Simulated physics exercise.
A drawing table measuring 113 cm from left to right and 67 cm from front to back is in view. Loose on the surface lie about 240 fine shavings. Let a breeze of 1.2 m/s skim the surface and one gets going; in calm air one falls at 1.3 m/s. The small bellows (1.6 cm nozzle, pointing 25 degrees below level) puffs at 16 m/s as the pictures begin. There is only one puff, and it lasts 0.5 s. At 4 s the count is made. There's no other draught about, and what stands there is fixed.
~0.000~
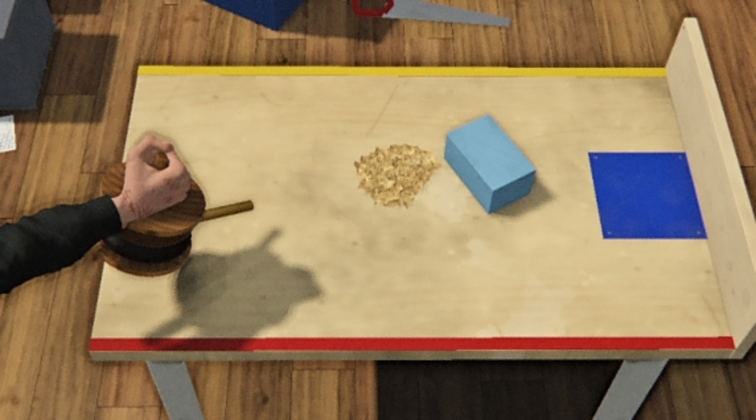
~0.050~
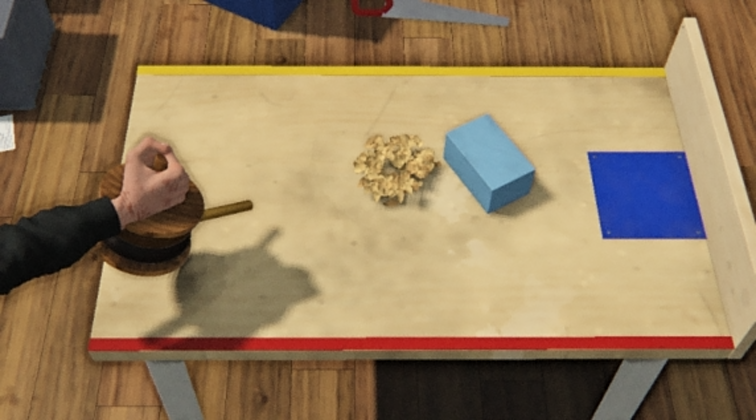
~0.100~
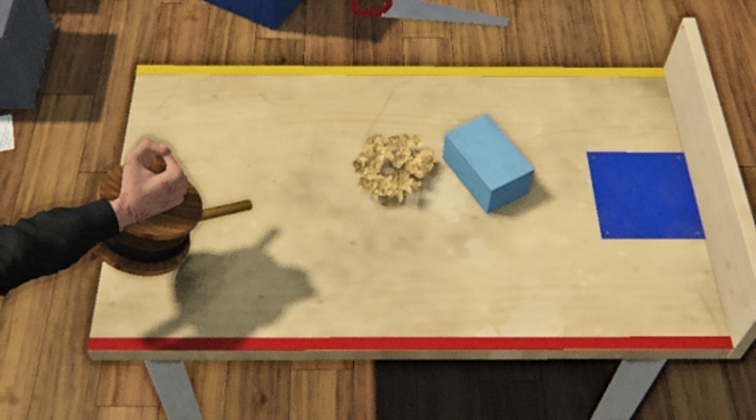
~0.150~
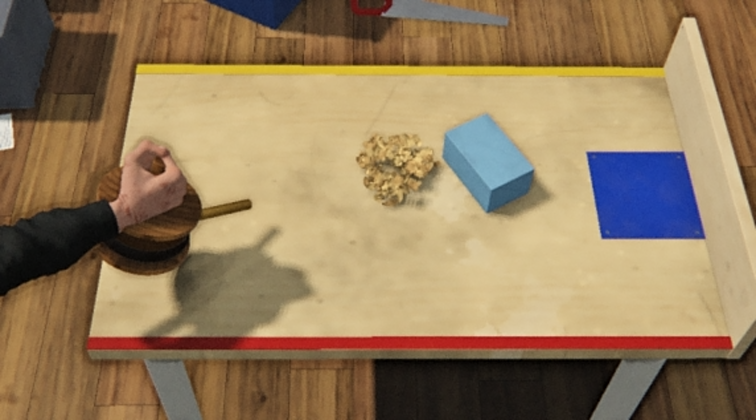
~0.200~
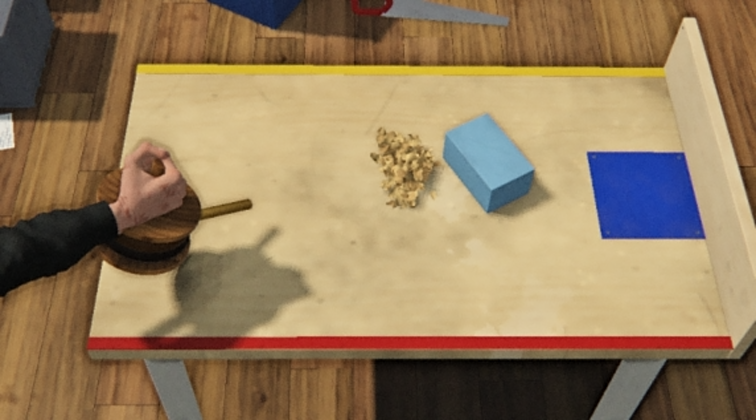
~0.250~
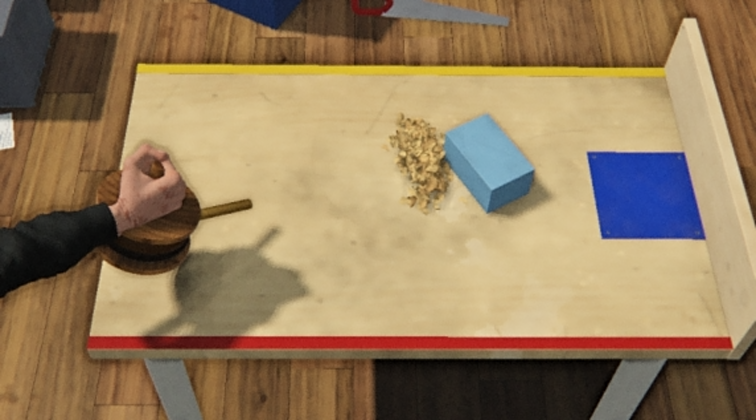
A loose heap of pale golden shavings moves on a light wooden table, seen from high above in a room with a plank floor. A hand in a dark sleeve holds a round brown bellows at the left, while a blue block, a darker blue mat, and yellow far and red near edges stay in place. The heap stirs, then shifts a short way right toward the block, narrowing as it goes.
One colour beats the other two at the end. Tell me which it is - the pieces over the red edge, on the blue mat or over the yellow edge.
The yellow one.
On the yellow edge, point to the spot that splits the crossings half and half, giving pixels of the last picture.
Midpoint of crossings, approx. (539, 68).
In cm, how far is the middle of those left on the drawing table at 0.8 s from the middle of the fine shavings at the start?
It works out to close to 15 cm.
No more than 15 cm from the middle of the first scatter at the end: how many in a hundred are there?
I'd put the share at around 30 percent.
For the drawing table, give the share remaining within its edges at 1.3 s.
About 60 per cent remain.
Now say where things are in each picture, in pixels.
In the first picture, the middle of the fine shavings is near (394, 173), none has stirred yet and the mouth of the small bellows is at (251, 205).
In the second picture, the middle of the fine shavings is near (401, 167), none has stirred yet, the red edge is centred on (414, 350), the yellow edge is centred on (403, 67) and the blue mat is centred on (645, 194).
In the third picture, the middle of the fine shavings is near (401, 167), none has stirred yet and the top of a block is at (490, 151).
In the fourth picture, the middle of the fine shavings is near (400, 167) and about 5 % have left their places.
In the fifth picture, the middle of the fine shavings is near (405, 167), the farthest in sight from the small bellows is at (435, 164) and about 40 % have left their places.
In the sixth picture, the middle of the fine shavings is near (426, 163), the farthest in sight from the small bellows is at (444, 138) and about 80 % have left their places.
After 0.8 s, 0 % are over the red edge, 43 % over the yellow edge and 0 % on the blue mat; the middle of those left on the top is near (466, 180); 66 % are gone or lie where they will stay.
After 1.3 s, 0 % are over the red edge, 44 % over the yellow edge and 0 % on the blue mat; the middle of those left on the top is near (466, 180); 100 % are gone or lie where they will stay.
After 2.2 s, 0 % are over the red edge, 44 % over the yellow edge and 0 % on the blue mat; the middle of those left on the top is near (466, 180); 100 % are gone or lie where they will stay.
After 4.0 s, at the end, 0 % are over the red edge, 44 % over the yellow edge and 0 % on the blue mat; the middle of those left on the top is near (466, 180).
